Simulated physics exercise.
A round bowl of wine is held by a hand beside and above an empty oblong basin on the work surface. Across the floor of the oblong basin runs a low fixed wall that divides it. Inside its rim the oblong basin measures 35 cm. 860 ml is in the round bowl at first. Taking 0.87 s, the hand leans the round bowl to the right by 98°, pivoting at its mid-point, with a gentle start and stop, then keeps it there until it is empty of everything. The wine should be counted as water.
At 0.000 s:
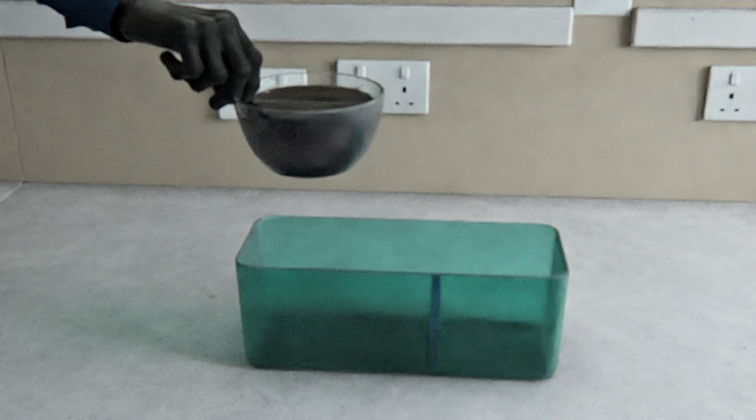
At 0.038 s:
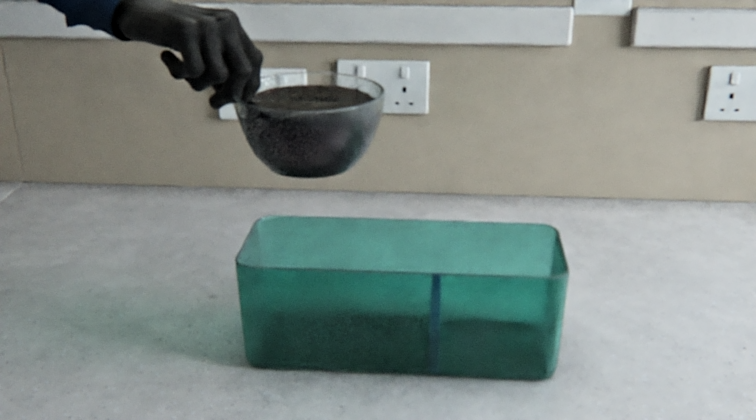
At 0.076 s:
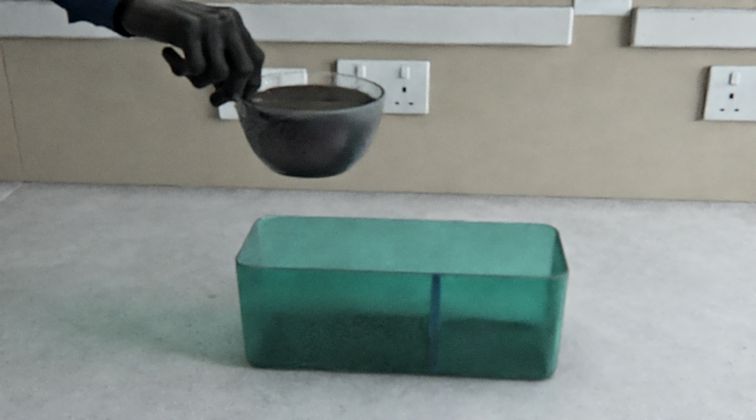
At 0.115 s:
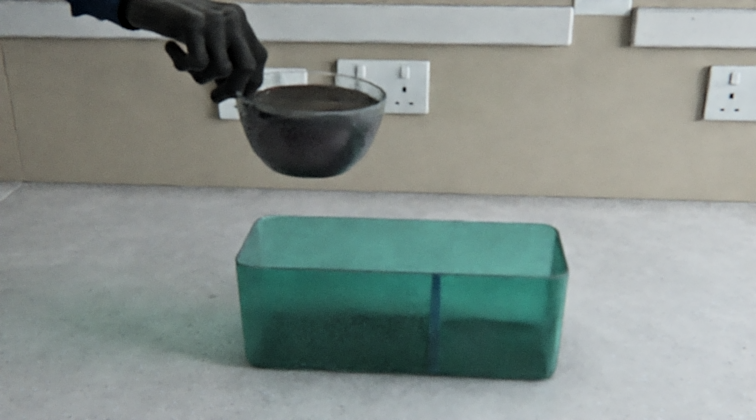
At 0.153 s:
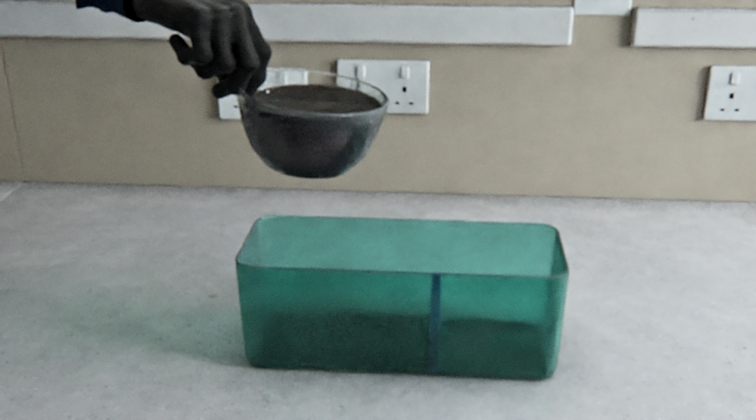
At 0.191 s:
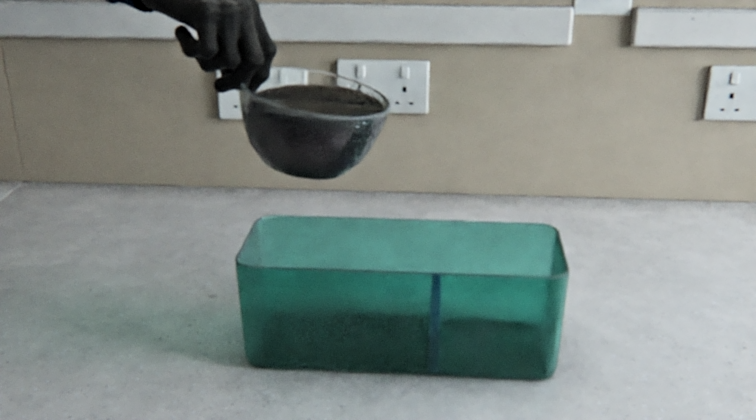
A dark hand holding a round glass bowl of dark liquid above a green oblong basin, slowly leaning it slightly right.
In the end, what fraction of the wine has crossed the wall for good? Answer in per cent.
In the end about 57 per cent has crossed for good.
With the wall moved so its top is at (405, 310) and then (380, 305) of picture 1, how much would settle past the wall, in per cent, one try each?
80 % and 95 %.
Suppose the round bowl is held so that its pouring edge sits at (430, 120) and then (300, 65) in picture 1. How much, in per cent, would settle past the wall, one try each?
Respectively about 85 and 10 percent.
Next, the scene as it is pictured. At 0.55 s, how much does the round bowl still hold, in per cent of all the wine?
Fraction remaining: Approx. 50 per cent.
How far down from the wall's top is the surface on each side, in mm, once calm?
Noted: Left near 40 mm, right near 22 mm.
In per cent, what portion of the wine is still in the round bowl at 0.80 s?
Roughly 5 per cent.
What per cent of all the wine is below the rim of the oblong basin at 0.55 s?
14 %, more or less.
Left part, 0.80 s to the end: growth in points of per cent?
Some 14 per cent.
By 0.55 s the tilt is 68° and 50 per cent is still to pour, 3 is left of the wall and 11 right of it.
By 0.80 s the tilt is 97° and 5 per cent is still to pour, 28 is left of the wall and 58 right of it.
By 1.08 s the tilt is 98° and 0 per cent is still to pour, 42 is left of the wall and 57 right of it.
By 1.37 s the tilt is 98° and 0 per cent is still to pour, 42 is left of the wall and 57 right of it.
At rest 42 per cent lies left of the wall, 57 right of it and 1 outside.
